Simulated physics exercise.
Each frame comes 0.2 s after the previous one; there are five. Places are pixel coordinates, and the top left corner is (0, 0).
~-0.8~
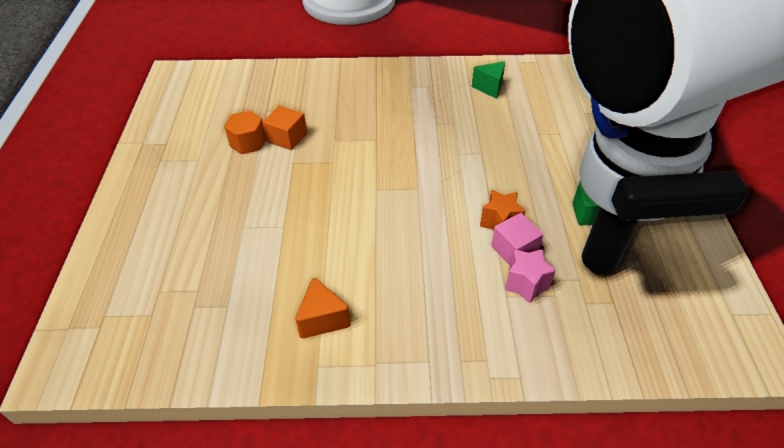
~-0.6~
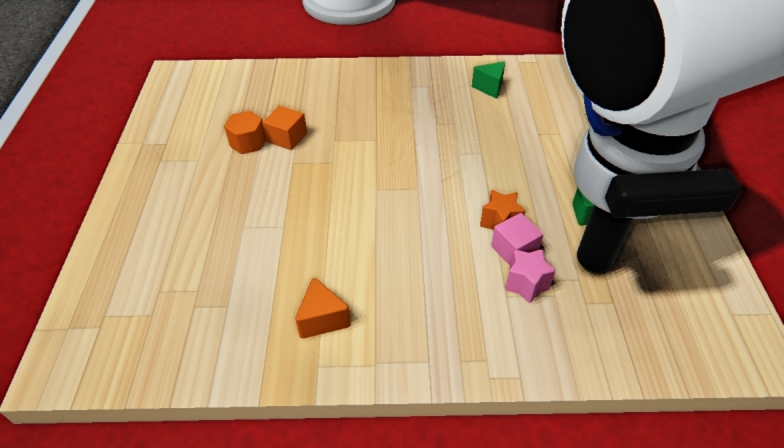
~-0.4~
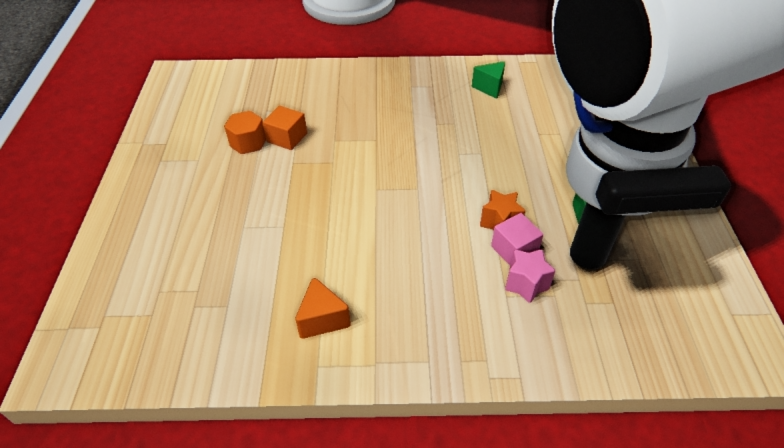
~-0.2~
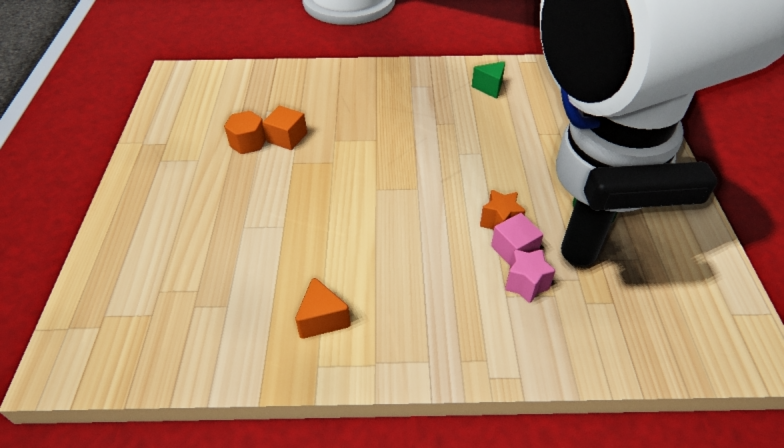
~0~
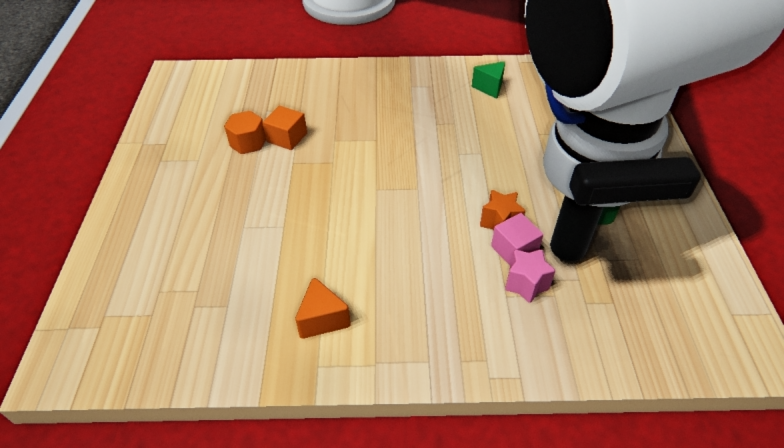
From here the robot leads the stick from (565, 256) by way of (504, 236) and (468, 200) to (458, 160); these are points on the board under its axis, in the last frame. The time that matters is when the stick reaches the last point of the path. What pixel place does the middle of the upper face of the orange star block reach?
Its top middle: (446, 123).
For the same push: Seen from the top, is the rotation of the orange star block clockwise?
Answer: Yes.
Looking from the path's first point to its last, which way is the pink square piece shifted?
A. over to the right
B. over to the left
Option B.
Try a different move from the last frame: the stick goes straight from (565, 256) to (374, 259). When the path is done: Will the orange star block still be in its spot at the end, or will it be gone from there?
That block gets shifted.
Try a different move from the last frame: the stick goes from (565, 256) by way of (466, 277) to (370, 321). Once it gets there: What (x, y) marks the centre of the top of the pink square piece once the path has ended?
So, by the moment the path ends, you'll find the top centre of the pink square piece at (471, 225).
On the path given first. One third of the way, stick at (504, 229); orange star block at (488, 194), turned 70° clockwise; pink square piece at (467, 222), turned 30° anticlockwise.
Two thirds of the way, stick at (469, 192); orange star block at (458, 159), turned 80° clockwise; pink square piece at (454, 219), turned 65° anticlockwise.
At the end, stick at (459, 153); orange star block at (446, 123), turned 75° clockwise; pink square piece at (454, 219), turned 65° anticlockwise; pink star block in place.
